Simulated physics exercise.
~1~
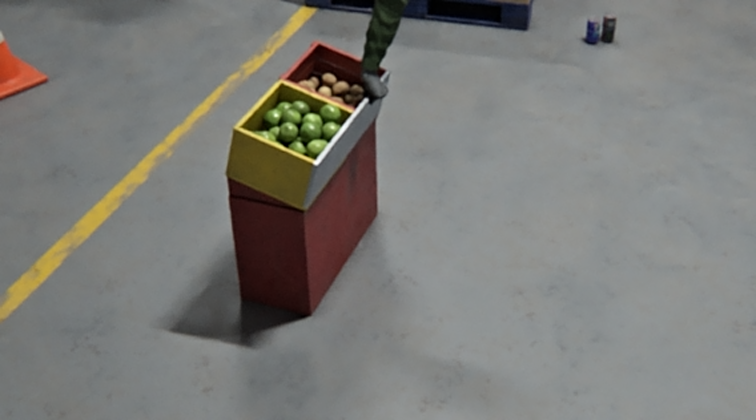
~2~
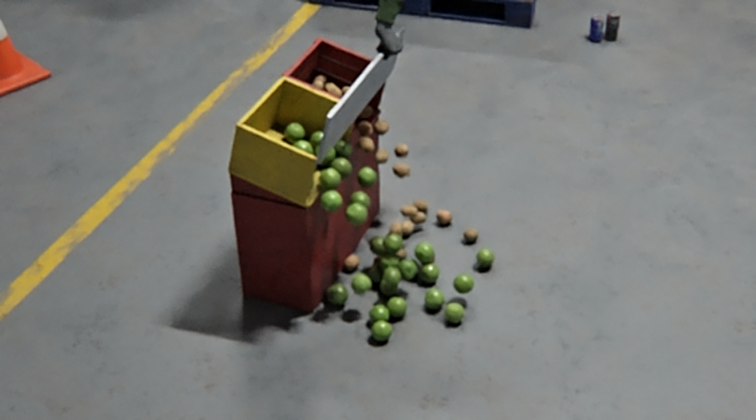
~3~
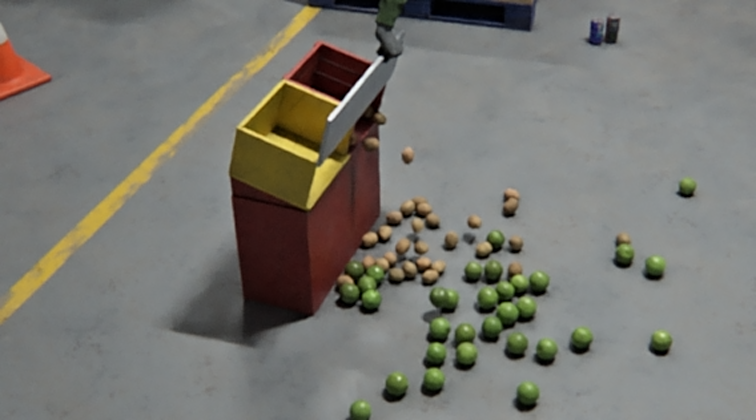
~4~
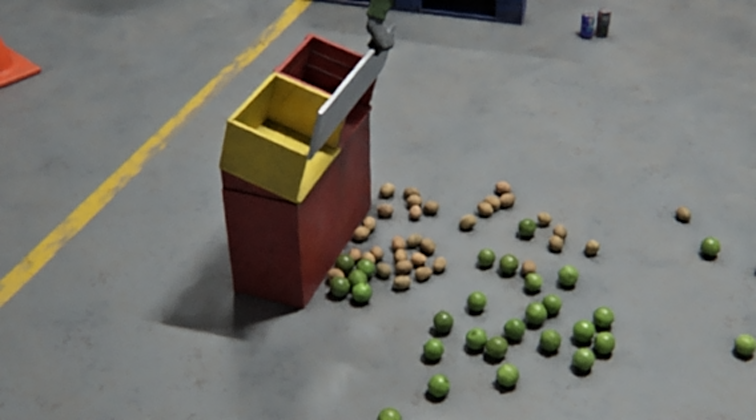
A pale gate swings up from the side of a red bin of potatoes and a yellow bin of green apples, lifted by a gloved hand reaching in from the top. The bins sit tilted on a dark red stand on a grey floor, beside a yellow line. Apples and potatoes pour out to the right and drop in a heap by the stand. They then bounce and roll apart, the apples spreading farthest, as the last potatoes fall. At the end the yellow bin looks empty, the hand still holds the gate, and the produce lies scattered across the floor.
